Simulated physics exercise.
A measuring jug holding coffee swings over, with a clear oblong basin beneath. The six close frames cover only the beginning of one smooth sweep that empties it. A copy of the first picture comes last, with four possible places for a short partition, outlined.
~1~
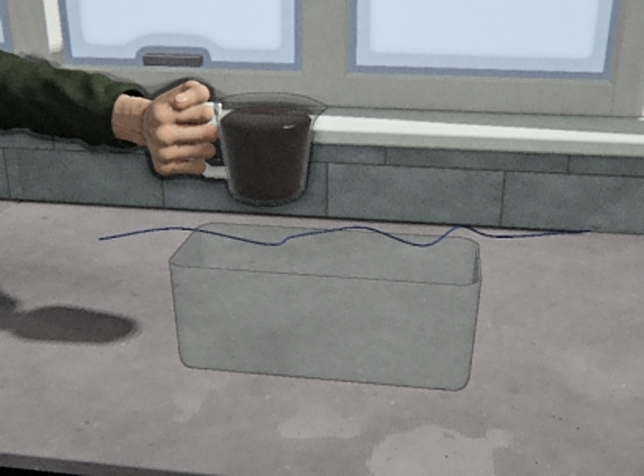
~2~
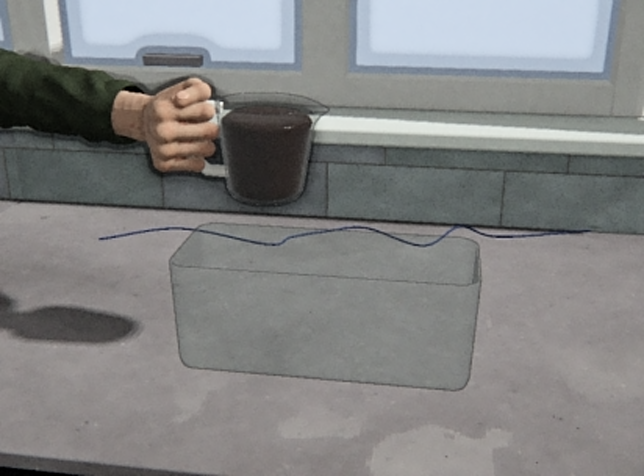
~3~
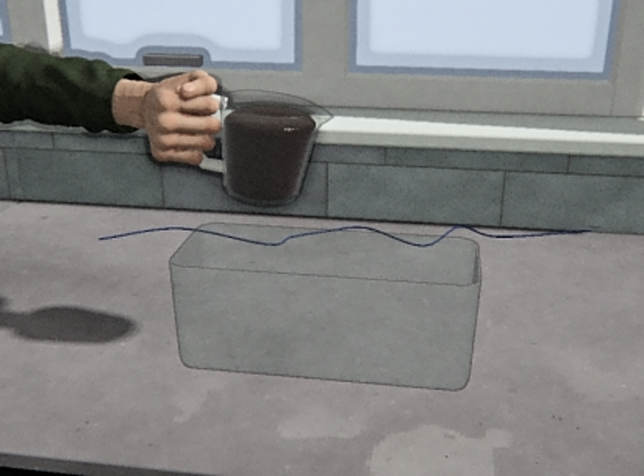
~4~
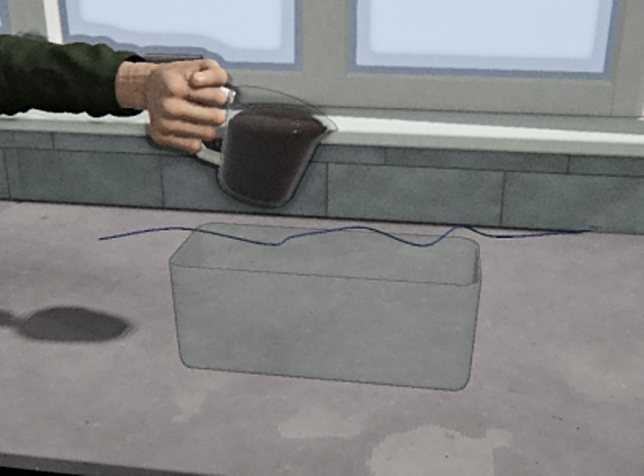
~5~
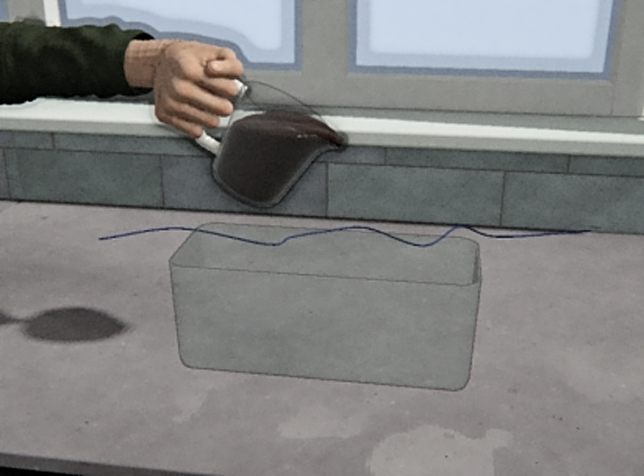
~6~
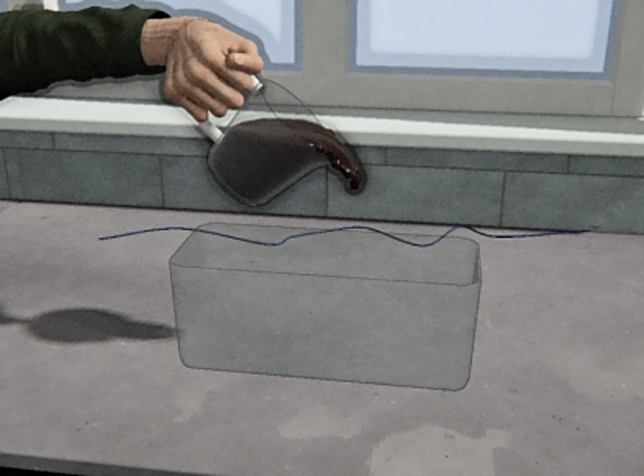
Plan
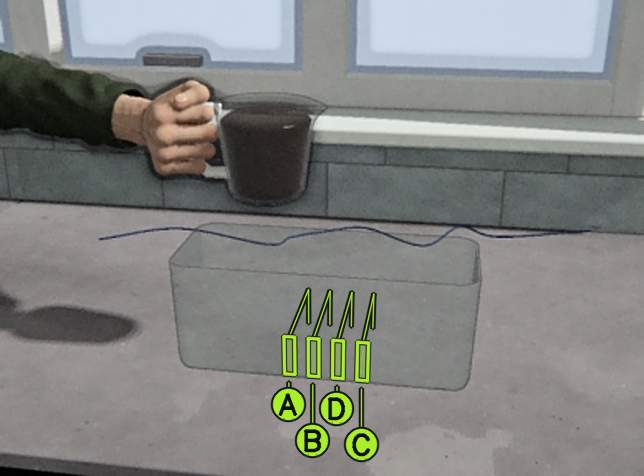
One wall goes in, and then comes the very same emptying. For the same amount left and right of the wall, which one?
Slot C.
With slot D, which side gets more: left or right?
The right side.
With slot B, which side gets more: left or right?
The right one.
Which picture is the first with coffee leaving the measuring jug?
In picture 5.
On the marked copy, A at (288, 382); B at (312, 384); C at (361, 388); D at (336, 386).
With A, about 5 % ends left of the wall and 95 % right of it.
With B, about 4 % ends left of the wall and 96 % right of it.
With C, about 50 % ends left of the wall and 49 % right of it.
With D, about 17 % ends left of the wall and 83 % right of it.
